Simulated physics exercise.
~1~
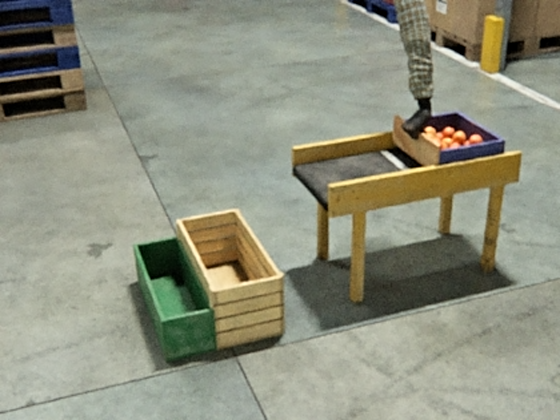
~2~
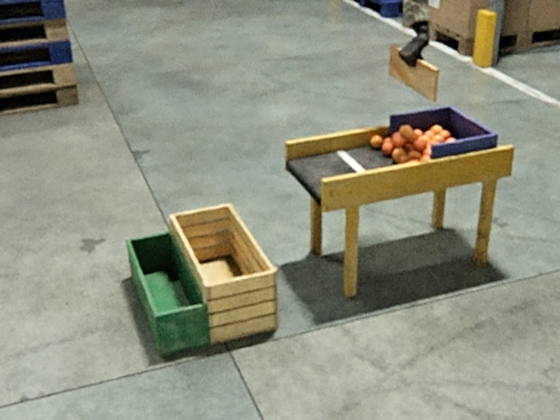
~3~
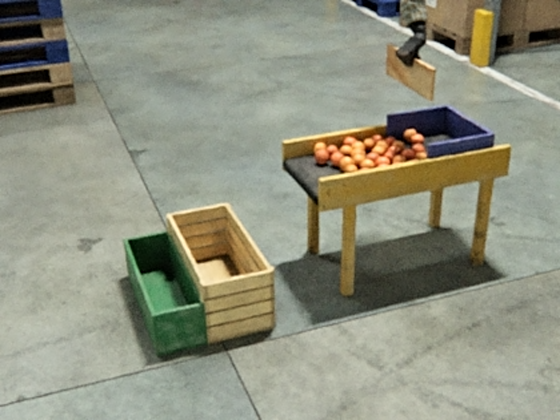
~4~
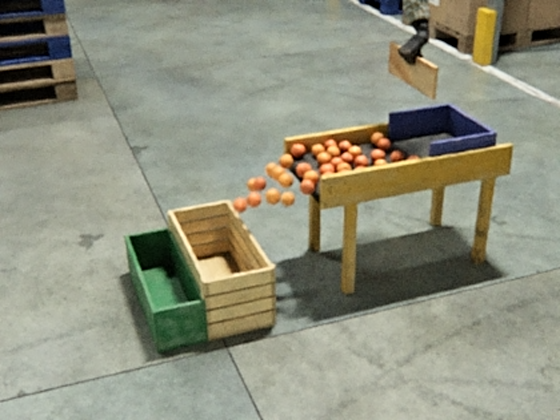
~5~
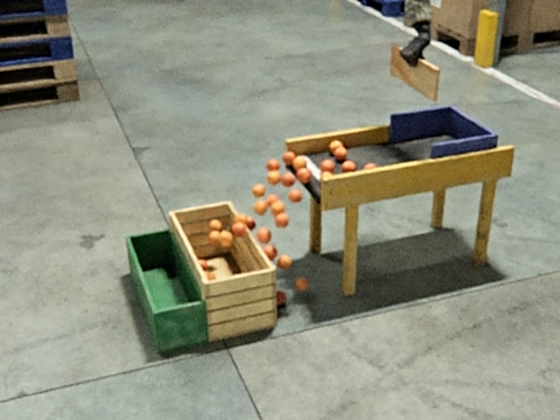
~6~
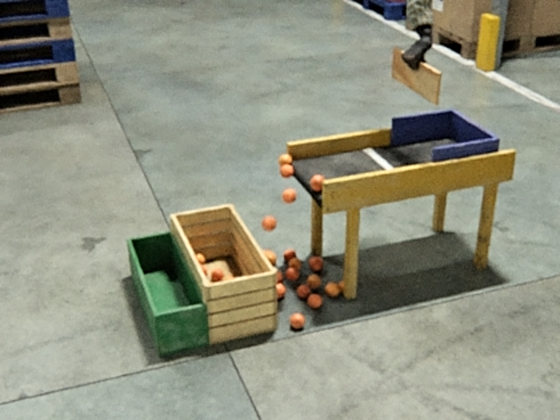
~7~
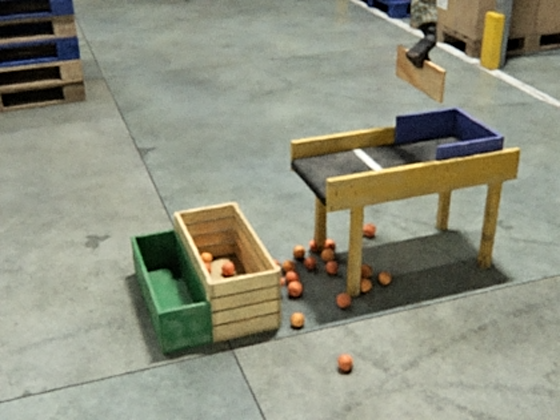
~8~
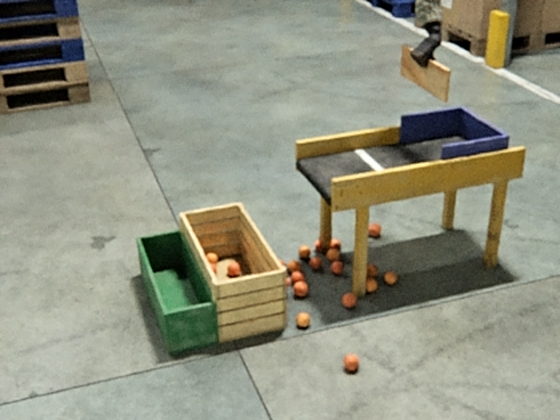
On a grey concrete warehouse floor, seen from above by a slightly swaying camera, a low wooden-sided table with a dark belt stands at right, with pallets and boxes behind. Oranges fill a blue pen at its right end, while a pale slatted wooden tote and a green tub sit at lower left. A dark gripper lifts the wooden gate, and the oranges spread leftward as the belt carries them along. They spill off the left end in a loose stream, some dropping into the wooden tote. The rest fall short and scatter beneath the table, leaving the green tub empty.
